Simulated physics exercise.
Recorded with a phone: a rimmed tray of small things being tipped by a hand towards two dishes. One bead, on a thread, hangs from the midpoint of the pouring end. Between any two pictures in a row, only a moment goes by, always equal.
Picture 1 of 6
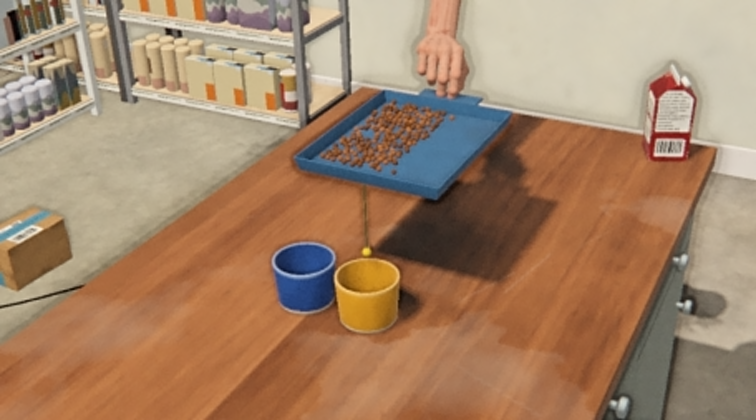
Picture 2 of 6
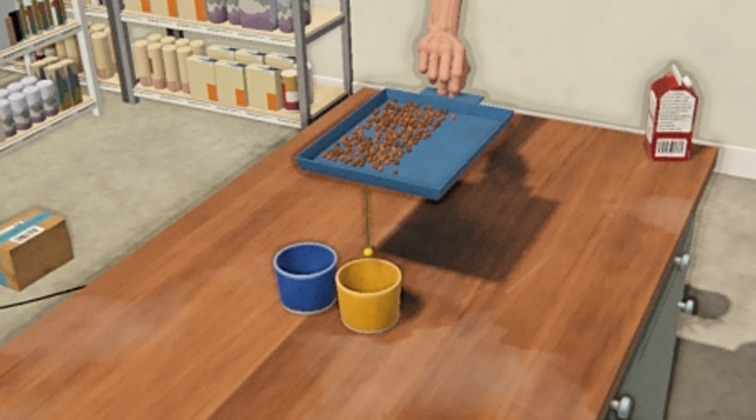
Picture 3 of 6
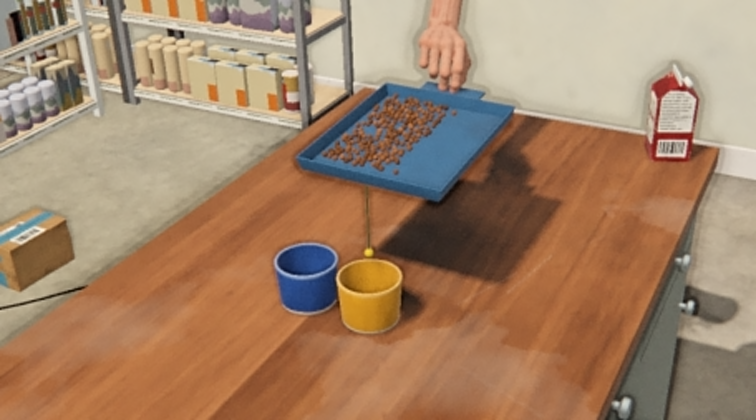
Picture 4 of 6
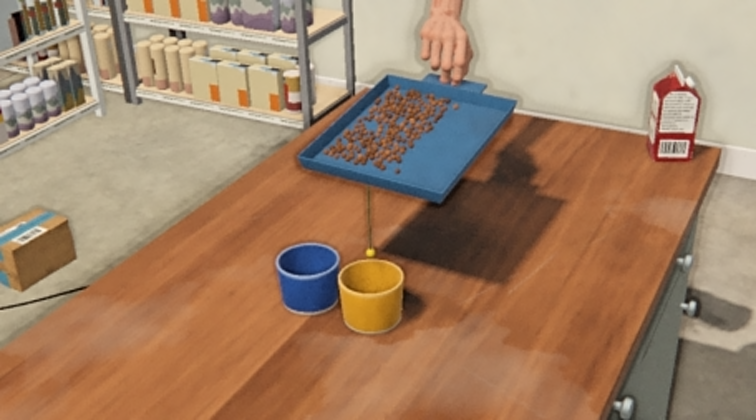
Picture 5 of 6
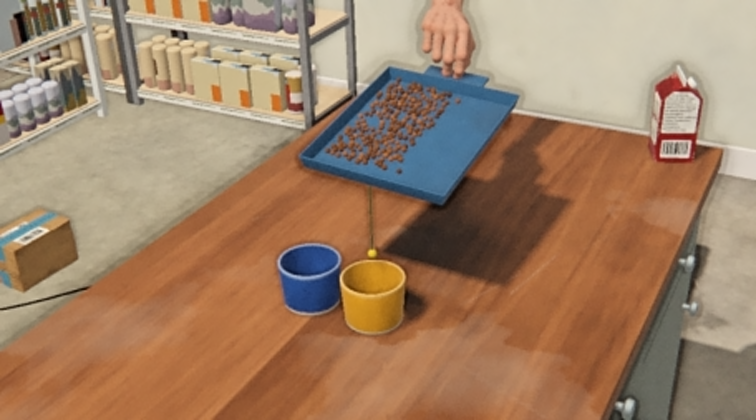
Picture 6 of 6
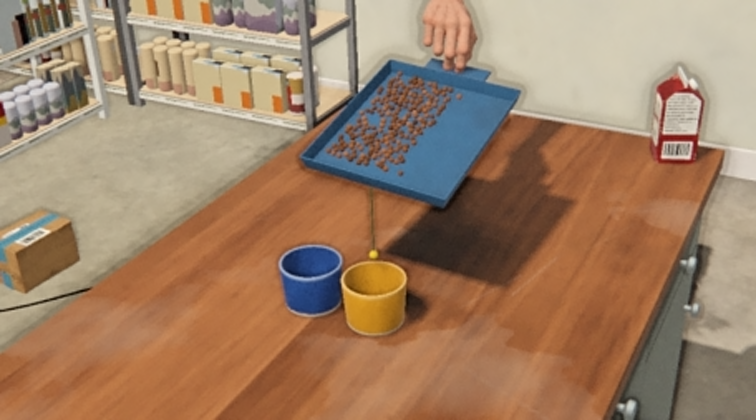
On a wooden tabletop, a hand slowly tilts a blue tray of small brown balls.
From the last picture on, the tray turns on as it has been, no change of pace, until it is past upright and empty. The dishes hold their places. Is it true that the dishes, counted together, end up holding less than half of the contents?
Turns out most of it gets away in the end.
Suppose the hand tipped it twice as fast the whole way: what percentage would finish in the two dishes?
Something like 10 in a hundred.
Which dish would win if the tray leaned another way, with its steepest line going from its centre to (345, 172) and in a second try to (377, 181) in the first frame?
Try 1: Left-side dish. Try 2: Right-side dish.
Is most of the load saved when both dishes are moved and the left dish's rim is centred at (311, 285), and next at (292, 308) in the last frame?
With the first shift the pair saves less than a half; with the second, less than a half.
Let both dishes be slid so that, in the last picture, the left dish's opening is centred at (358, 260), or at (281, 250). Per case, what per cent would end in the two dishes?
It would be roughly 70 per cent, followed by roughly 0 per cent.
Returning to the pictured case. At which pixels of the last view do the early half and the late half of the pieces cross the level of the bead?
Starting near (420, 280), moving on to near (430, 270).
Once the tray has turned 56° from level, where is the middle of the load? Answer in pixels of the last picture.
I'd mark it close to (408, 186).
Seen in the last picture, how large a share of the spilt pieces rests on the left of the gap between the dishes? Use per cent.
Near 0 %.
Soon, tray tipped steeply; nearly all on the tray; a stray few in the right dish; a small part outside both; a stray few in the air.
A while on, tray tipped right over; about a quarter on the tray; a small part in the right dish; a stray few in the left dish; about a third outside both; about a third in the air.
Towards the end, tray tipped past a quarter turn; about a quarter in the right dish; a stray few in the left dish; most outside both.
Finally, tray tipped past a quarter turn; about a quarter in the right dish; a stray few in the left dish; most outside both.
